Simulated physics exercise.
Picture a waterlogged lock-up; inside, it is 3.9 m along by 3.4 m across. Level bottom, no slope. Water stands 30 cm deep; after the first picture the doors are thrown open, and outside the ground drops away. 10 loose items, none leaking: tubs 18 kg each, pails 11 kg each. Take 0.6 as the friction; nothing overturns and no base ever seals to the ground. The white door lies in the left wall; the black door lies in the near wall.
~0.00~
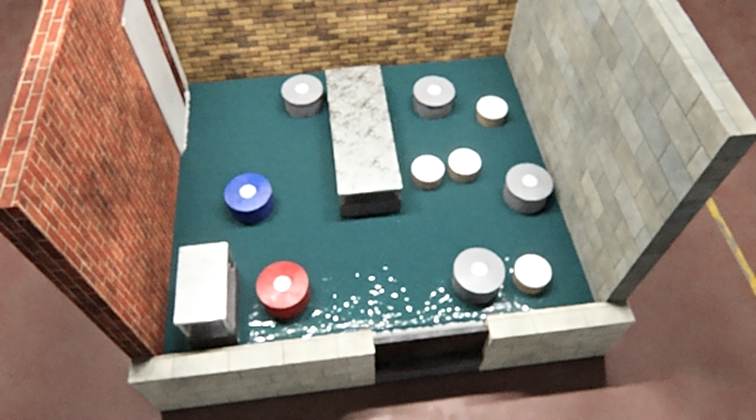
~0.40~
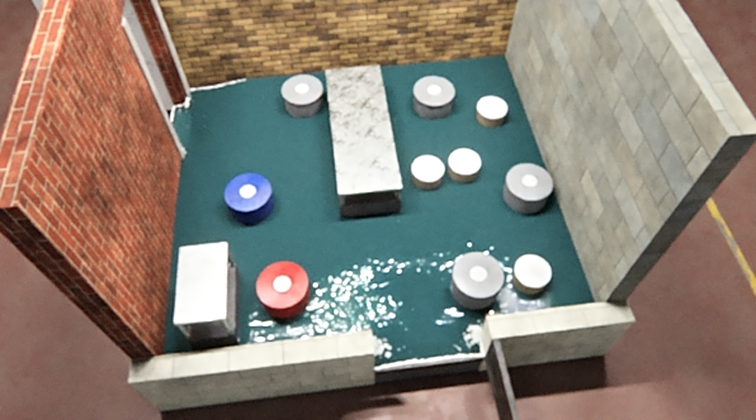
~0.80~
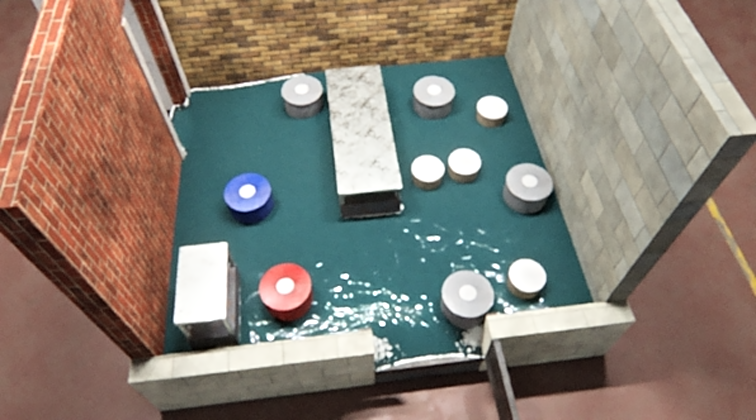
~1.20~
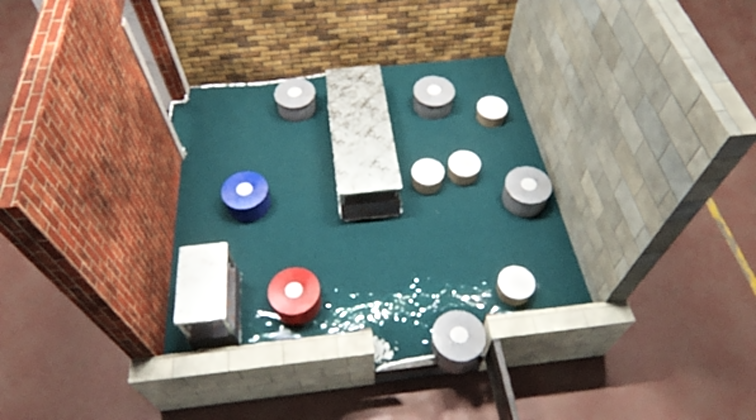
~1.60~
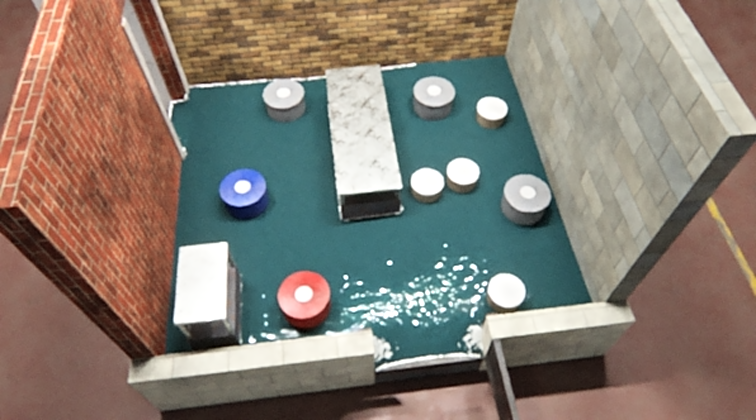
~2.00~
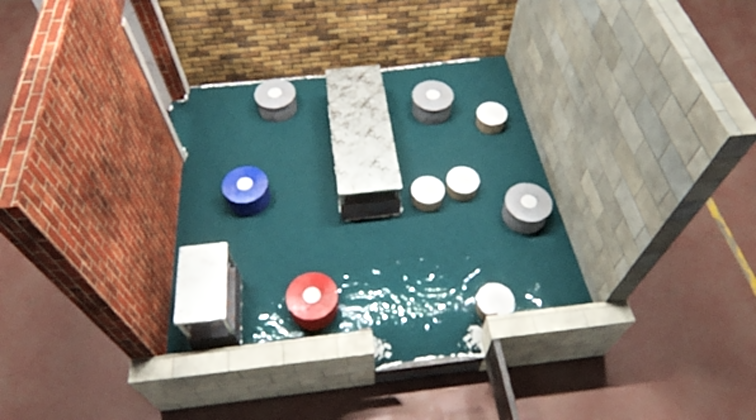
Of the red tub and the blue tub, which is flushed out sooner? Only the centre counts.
Sooner out: The blue one.
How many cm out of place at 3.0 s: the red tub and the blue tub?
40 and 30 cm, roughly.
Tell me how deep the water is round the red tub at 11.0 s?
Roughly 8 cm at that moment.
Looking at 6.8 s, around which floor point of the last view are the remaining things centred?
The centre is close to (431, 254).
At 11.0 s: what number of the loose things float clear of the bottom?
1.
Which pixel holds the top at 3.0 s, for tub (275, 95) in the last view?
Roughly (251, 101) in the same view.
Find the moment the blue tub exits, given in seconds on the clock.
Close to 6.5 s, I'd say.
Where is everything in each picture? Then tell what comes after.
The first frame shows the red tub at (282, 284), afloat; the blue tub at (248, 192) floats; 30 cm deep round most things; 0 of 10 have shifted.
The second frame shows the red tub at (282, 284) floats; the blue tub at (248, 192), afloat; 30 cm deep round most things; 0 of 10 have shifted.
The third frame shows the red tub at (285, 286), afloat; the blue tub at (247, 192), afloat; 30 cm deep round most things; 2 of 10 have shifted.
The fourth frame shows the red tub at (294, 291), afloat, 11 cm from its start; the blue tub at (245, 190), afloat, 6 cm from its start; about 3120 L in view; 5 of 10 have shifted.
The fifth frame shows the red tub at (304, 294), afloat, 20 cm from its start; the blue tub at (243, 187) floats, 12 cm from its start; 25 cm deep round most things; 8 of 10 have shifted.
The sixth frame shows the red tub at (312, 296), afloat, 27 cm from its start; the blue tub at (245, 184), afloat, 16 cm from its start; about 2840 L in view; 9 of 10 have shifted.
After 3.0 s the red tub is near (325, 303), 0.4 m from its start, afloat; the blue tub is near (239, 173), 0.3 m from its start, afloat; 2 of 10 are out; 8 afloat.
After 6.8 s the red tub is near (353, 313), 0.7 m from its start, afloat; the blue tub has gone out (at 6.6 s); 5 of 10 are out; 4 afloat.
After 11.0 s the red tub is near (404, 355), 1.2 m from its start, aground; the blue tub has gone out (at 6.6 s); 7 of 10 are out; 1 afloat.
After 15.0 s the red tub is near (404, 355), 1.2 m from its start, aground; the blue tub has gone out (at 6.6 s); 7 of 10 are out; 0 afloat.
